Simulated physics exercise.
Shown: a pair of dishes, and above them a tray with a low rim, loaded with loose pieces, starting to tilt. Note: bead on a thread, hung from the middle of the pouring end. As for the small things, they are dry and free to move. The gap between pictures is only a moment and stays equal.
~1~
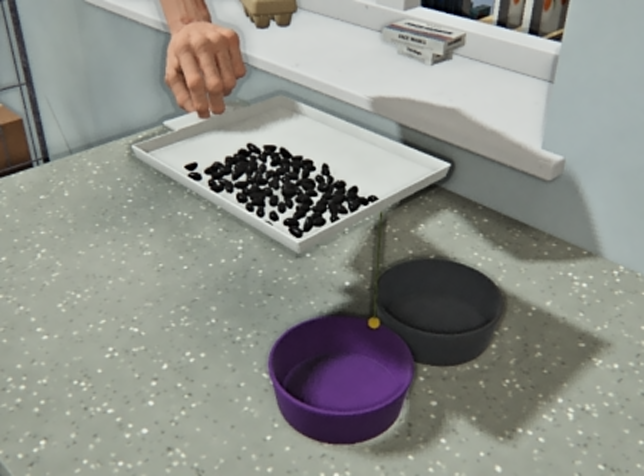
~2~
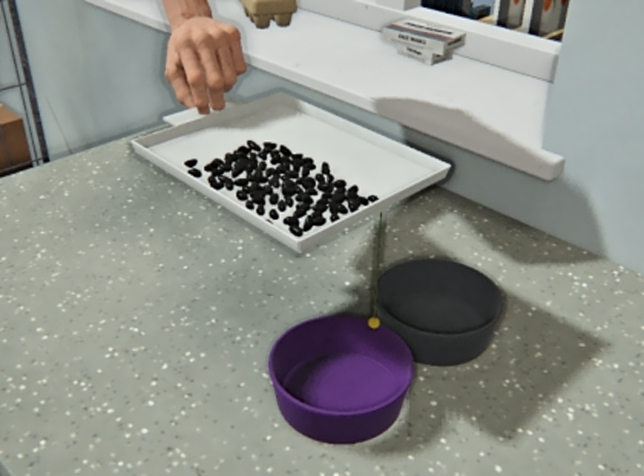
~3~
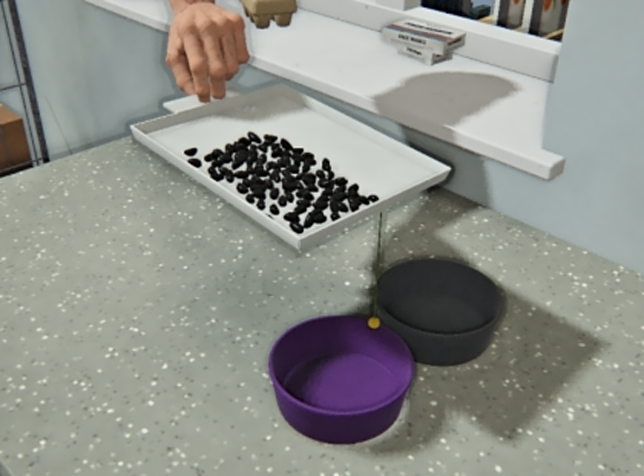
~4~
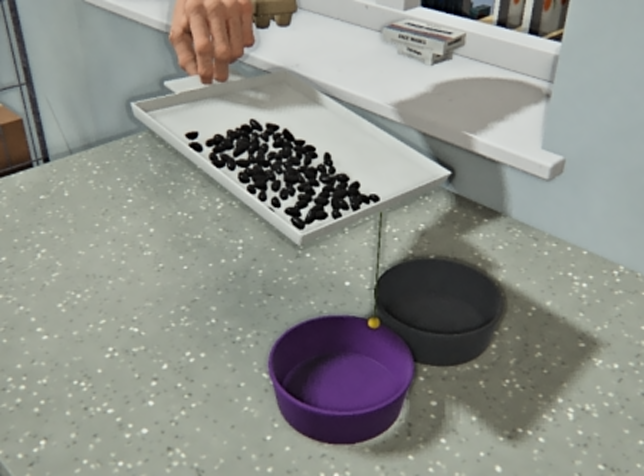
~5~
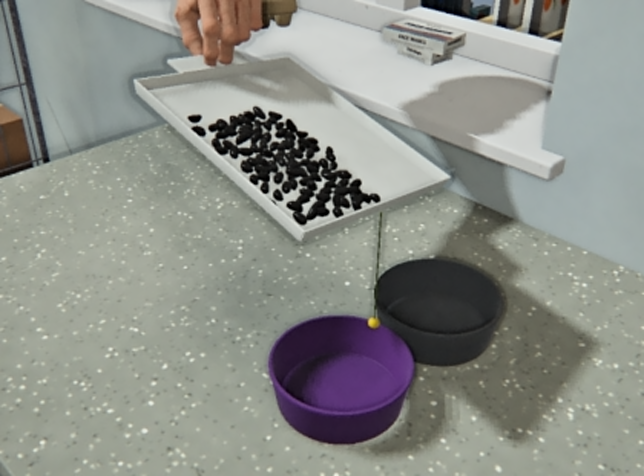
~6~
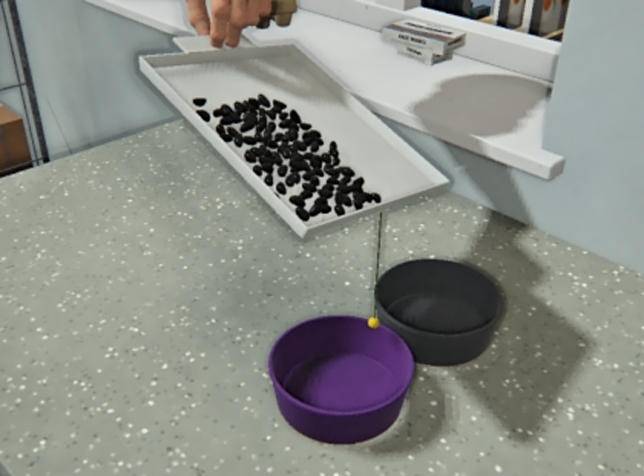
A white tray of black beans tilting gradually as a hand raises its far end, above purple and dark grey dishes.
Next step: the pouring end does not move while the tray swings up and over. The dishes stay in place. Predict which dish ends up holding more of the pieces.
The right-side dish.
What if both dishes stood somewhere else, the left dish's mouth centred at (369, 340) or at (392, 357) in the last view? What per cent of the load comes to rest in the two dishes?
Try 1: Some 70 %; try 2: Some 70 %.
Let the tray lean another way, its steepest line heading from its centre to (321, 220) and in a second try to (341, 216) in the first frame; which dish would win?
The leftmost dish, then the leftmost dish.
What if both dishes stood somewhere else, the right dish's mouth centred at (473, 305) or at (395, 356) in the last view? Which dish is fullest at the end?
Try 1: The right-side dish; try 2: The right-side dish.
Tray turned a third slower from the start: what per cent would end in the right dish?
I'd expect near 50 per cent.
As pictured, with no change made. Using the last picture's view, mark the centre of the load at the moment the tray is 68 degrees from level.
I'd mark the middle close to (394, 178).
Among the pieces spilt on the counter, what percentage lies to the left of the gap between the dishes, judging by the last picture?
10 %, roughly.
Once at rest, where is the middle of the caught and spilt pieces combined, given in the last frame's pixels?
Near pixel (434, 339).
Shortly afterwards, tray tipped steeply; all but a few on the tray; only a few in the right dish; a little in the air.
Next, tray tipped past a quarter turn; near a third on the tray; only a few in the left dish; near a quarter in the right dish; a little outside both; near a quarter in the air.
Some moments later, tray tipped past a quarter turn; a little in the left dish; near two thirds in the right dish; near a quarter outside both.
In the end, tray tipped past a quarter turn; a little in the left dish; near two thirds in the right dish; near a quarter outside both.
